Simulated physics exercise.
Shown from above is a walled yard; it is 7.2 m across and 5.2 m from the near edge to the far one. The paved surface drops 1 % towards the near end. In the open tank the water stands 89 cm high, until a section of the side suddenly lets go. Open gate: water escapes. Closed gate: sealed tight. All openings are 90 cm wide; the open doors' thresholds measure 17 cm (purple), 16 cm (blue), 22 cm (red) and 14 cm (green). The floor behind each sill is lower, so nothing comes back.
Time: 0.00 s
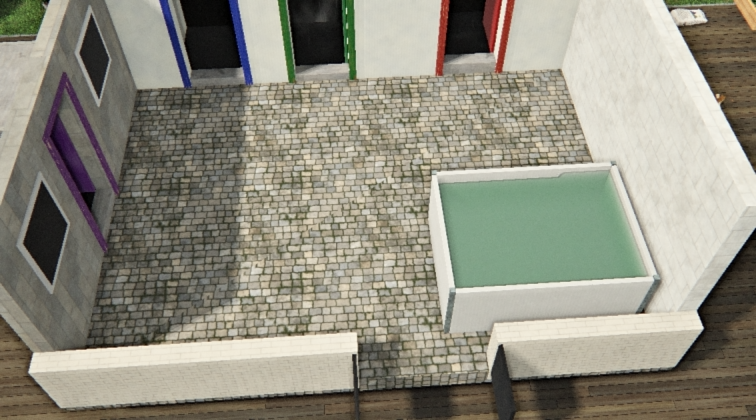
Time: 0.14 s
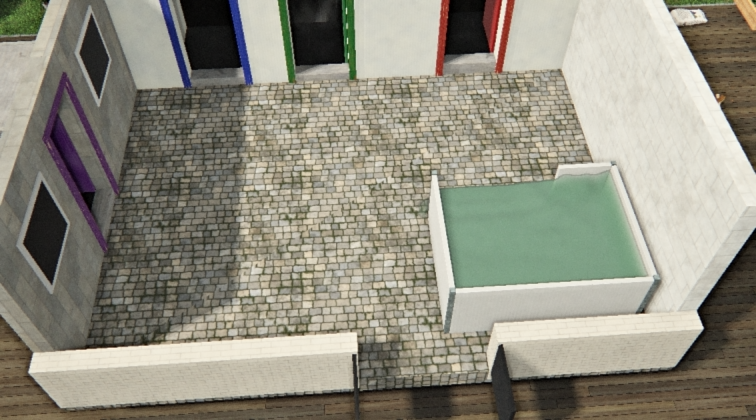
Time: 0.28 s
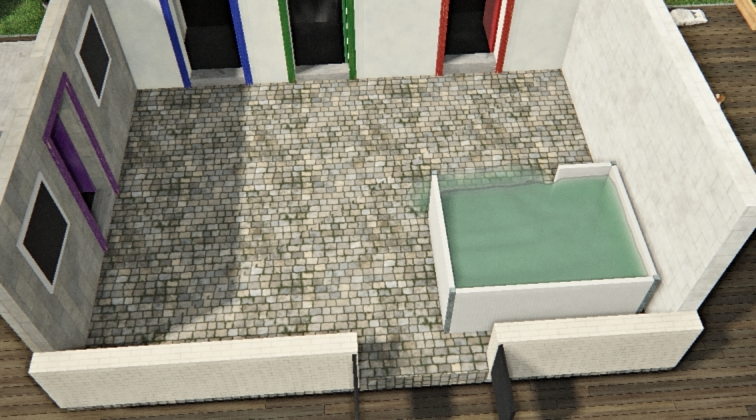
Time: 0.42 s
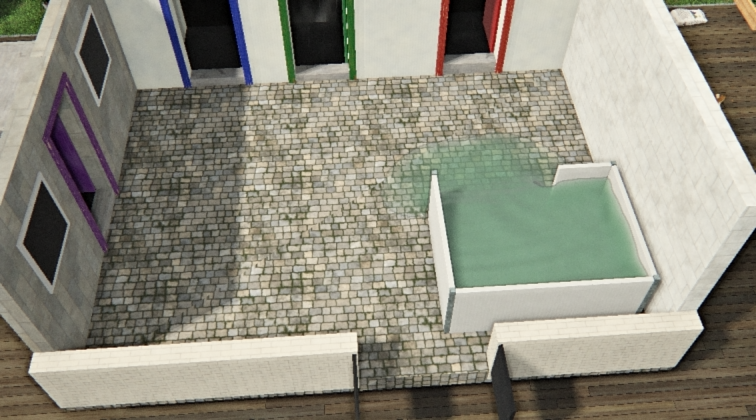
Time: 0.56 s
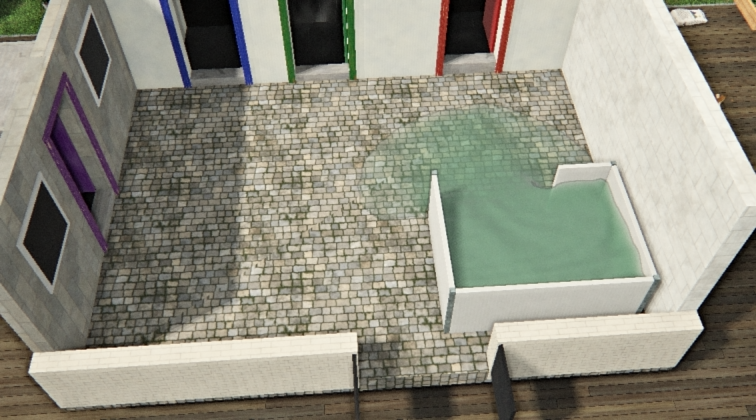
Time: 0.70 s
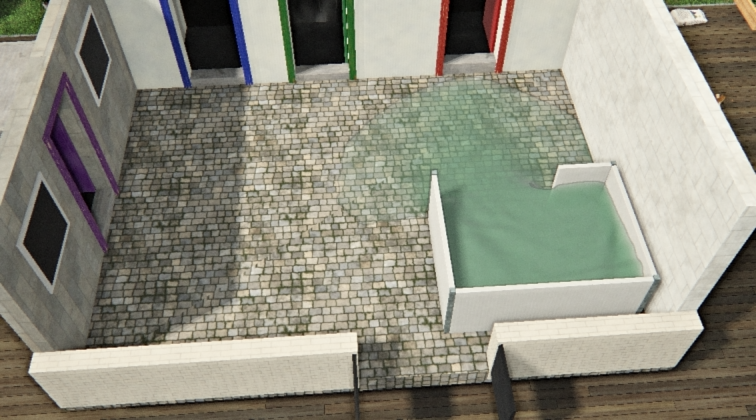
The footage shows a walled paved yard with blue, green, red and purple doorways and an open tank of green water; part of the tank's far side opens, and water pours out, spreading across the paving toward the far wall.
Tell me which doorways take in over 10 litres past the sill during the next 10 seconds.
Result: Purple door: Falls short; blue door: Falls short; red door: Tops the amount; green door: Tops the amount.
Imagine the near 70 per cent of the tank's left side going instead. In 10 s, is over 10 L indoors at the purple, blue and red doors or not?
Here's how it goes: Purple exceeds it, blue exceeds it, red falls short.
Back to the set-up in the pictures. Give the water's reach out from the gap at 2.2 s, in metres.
Roughly 5.6 m.
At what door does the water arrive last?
I'd say the purple one.
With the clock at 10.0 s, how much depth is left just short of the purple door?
It's some 9.5 centimetres deep.
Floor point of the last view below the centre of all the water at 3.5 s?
The water is centred near (422, 161).
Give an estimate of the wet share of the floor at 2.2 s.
About 45 per cent.
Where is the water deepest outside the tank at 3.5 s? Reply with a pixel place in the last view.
You'll find it around (147, 100).
After 1.4 s water covers 35 % of the floor and is deepest (47 cm) near (559, 80); purple door not reached, blue door not reached, red door 46 cm at the sill, 96 L in, green door 18 cm at the sill, 0 L in.
After 2.2 s water covers 45 % of the floor and is deepest (42 cm) near (474, 84); purple door not reached, blue door 13 cm at the sill, 0 L in, red door 41 cm at the sill, 202 L in, green door 24 cm at the sill, 20 L in.
After 3.5 s water covers 55 % of the floor and is deepest (32 cm) near (147, 100); purple door 7 cm at the sill, 0 L in, blue door 10 cm at the sill, 0 L in, red door 23 cm at the sill, 265 L in, green door 16 cm at the sill, 44 L in.
After 6.0 s water covers 90 % of the floor and is deepest (27 cm) near (80, 379); purple door 14 cm at the sill, 0 L in, blue door 13 cm at the sill, 0 L in, red door 13 cm at the sill, 268 L in, green door 10 cm at the sill, 47 L in.
After 10.0 s water covers 100 % of the floor and is deepest (19 cm) near (80, 379); purple door 9 cm at the sill, 0 L in, blue door 9 cm at the sill, 1 L in, red door 3 cm at the sill, 268 L in, green door 5 cm at the sill, 47 L in.
